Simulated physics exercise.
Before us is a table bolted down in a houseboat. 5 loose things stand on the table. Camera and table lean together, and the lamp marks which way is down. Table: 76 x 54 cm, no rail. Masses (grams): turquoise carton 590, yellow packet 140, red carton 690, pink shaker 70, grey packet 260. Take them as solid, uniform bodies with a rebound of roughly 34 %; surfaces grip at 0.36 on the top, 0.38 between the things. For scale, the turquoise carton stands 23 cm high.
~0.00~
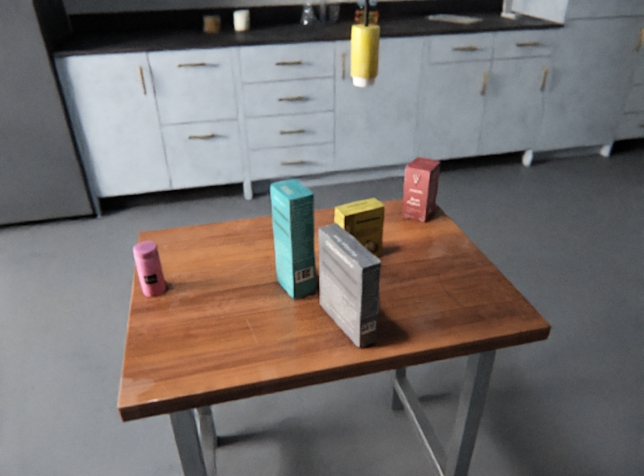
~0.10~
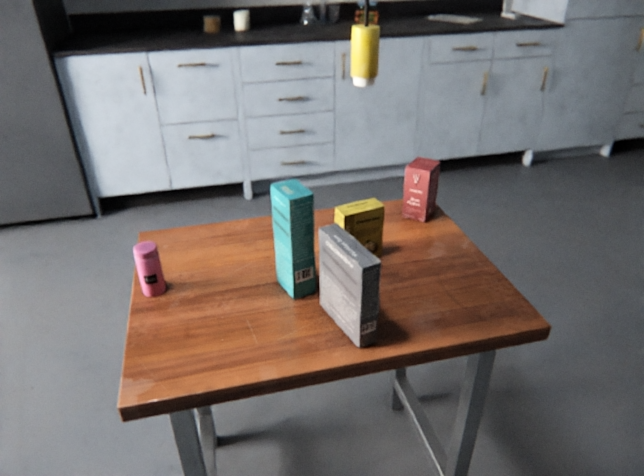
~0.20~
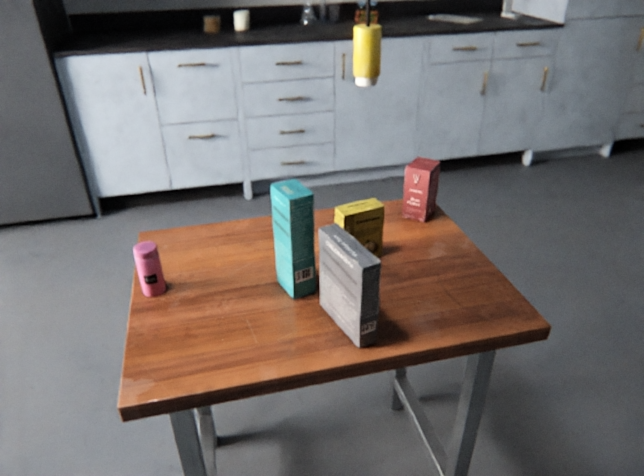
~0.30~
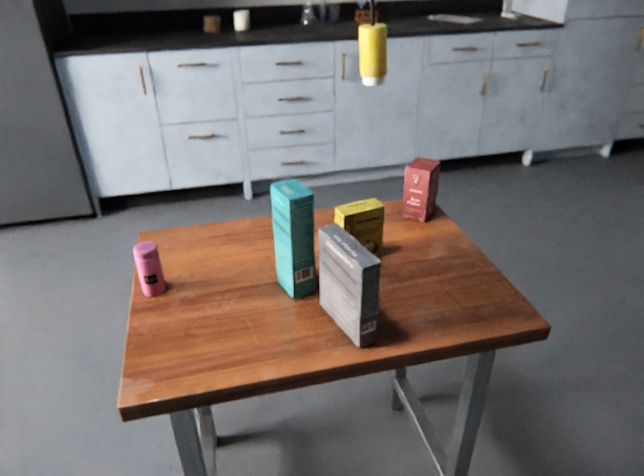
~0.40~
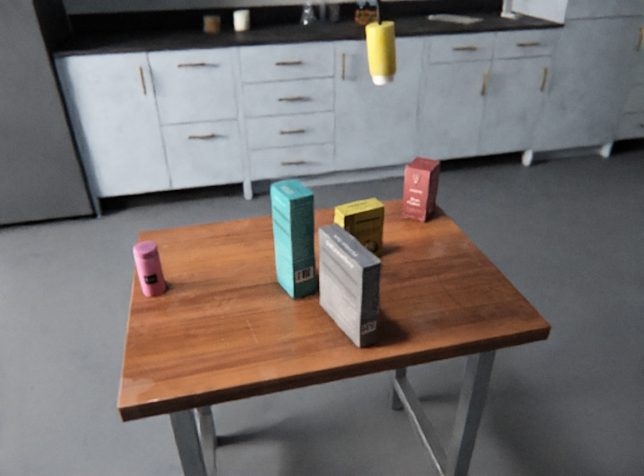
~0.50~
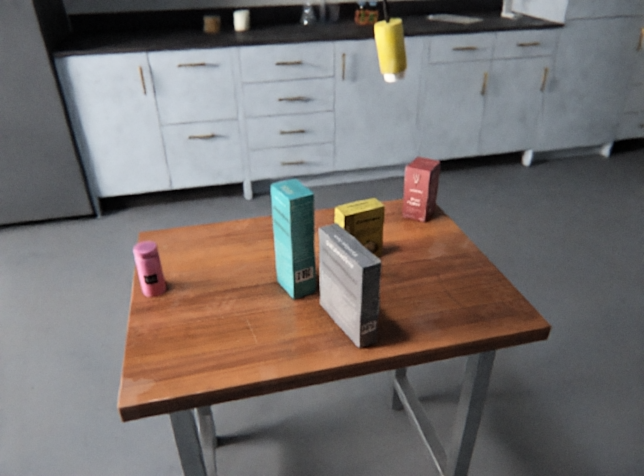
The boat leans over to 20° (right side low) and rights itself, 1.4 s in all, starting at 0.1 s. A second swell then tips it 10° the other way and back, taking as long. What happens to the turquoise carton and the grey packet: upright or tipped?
The turquoise carton topples; the grey packet topples.
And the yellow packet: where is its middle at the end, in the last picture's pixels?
Near (438, 208).
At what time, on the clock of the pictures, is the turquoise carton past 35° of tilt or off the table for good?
Near 1.0 s.
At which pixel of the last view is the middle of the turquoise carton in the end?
At about (389, 257).
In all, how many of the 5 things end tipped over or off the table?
That comes to 2.
By 1.00 s, heel 16°, right side down; grey packet on its side near (407, 296); turquoise carton rocked 41° off its seat near (335, 232); yellow packet 3 cm from its spot.
By 1.10 s, heel 12°, right side down; grey packet on its side near (425, 284); turquoise carton rocked 56° off its seat near (351, 236); yellow packet 11 cm from its spot.
By 1.30 s, heel 4°, right side down; turquoise carton on its side near (380, 253); grey packet on its side near (448, 284); yellow packet 21 cm from its spot.
When it is over (3.4 s), lying over on the table, turquoise carton and grey packet; not toppled but over 5 cm from the start, yellow packet; the other 2 within 5 cm of the start. End places, in pixels of the last picture, turquoise carton near (389, 257), grey packet near (448, 284).
